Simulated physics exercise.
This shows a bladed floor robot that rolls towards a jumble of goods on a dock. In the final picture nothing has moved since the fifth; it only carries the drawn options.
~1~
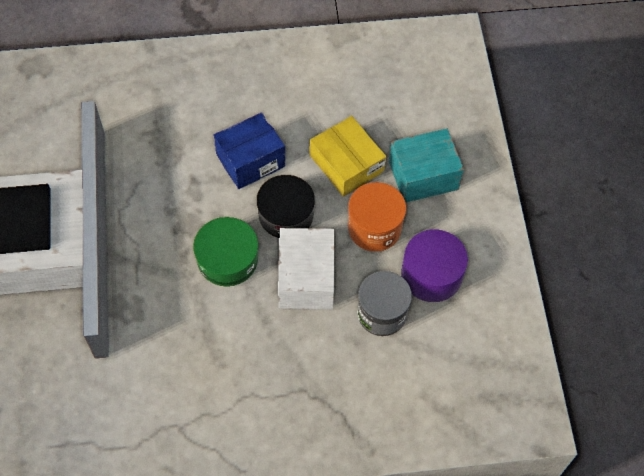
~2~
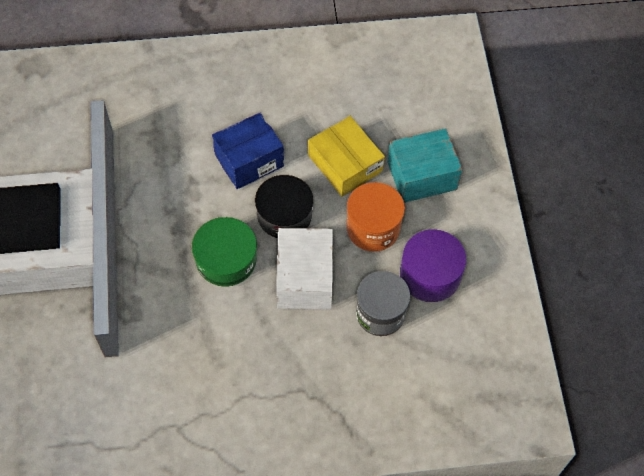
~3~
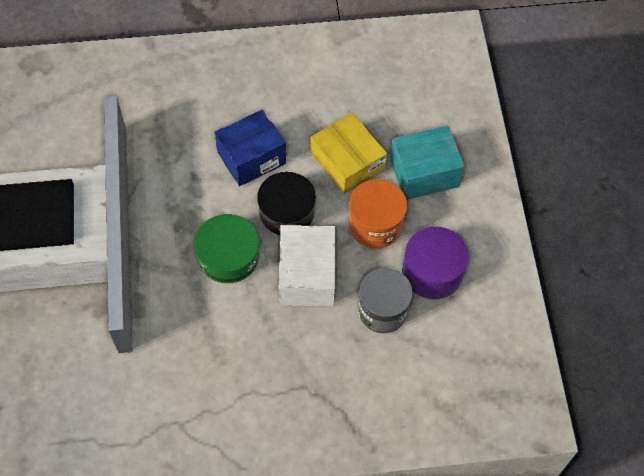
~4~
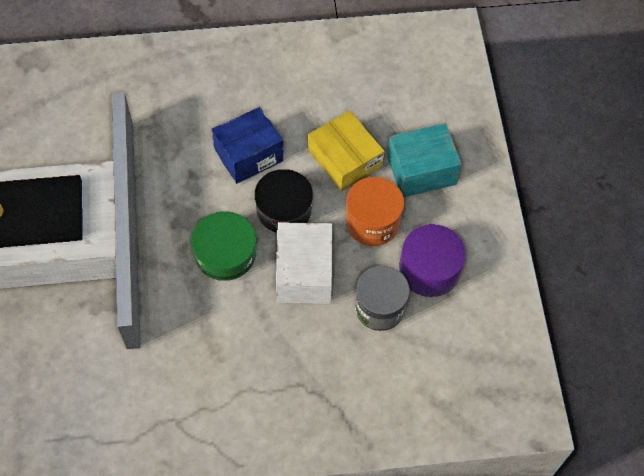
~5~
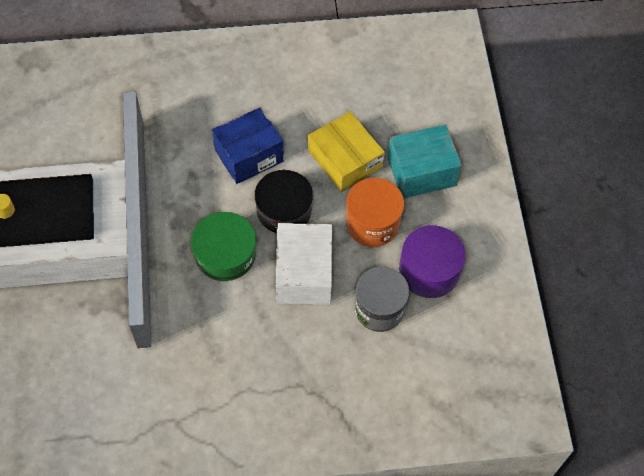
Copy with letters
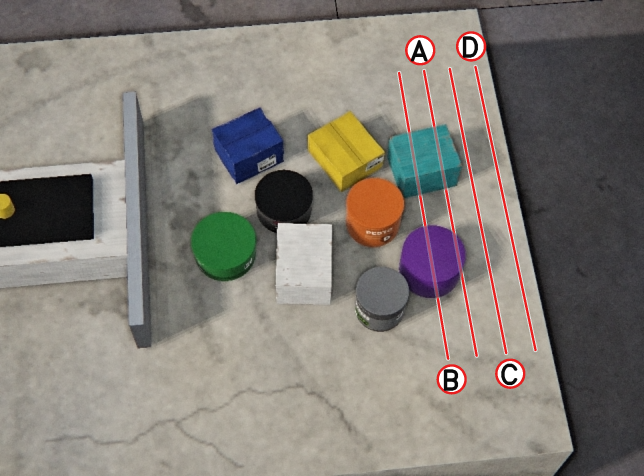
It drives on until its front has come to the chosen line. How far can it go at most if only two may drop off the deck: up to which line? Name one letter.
At B, and not beyond.
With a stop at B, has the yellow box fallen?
No.
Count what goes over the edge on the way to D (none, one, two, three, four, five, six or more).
By then, six or more.
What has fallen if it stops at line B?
The turquoise crate.
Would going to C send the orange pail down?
Yes.
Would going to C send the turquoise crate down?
Yes.
On the marked copy, A at (449, 204); B at (422, 206); C at (476, 201); D at (503, 199).
With B. Early on, robot (157, 200); blue parcel (274, 148); white crate (328, 269).
Further on, robot (264, 191); turquoise crate (480, 166); purple canister (457, 260).
At the end, robot (341, 184); turquoise crate over the edge; purple canister (530, 248); one fallen.
As for the rest, A drops four; C drops four; D drops eight.
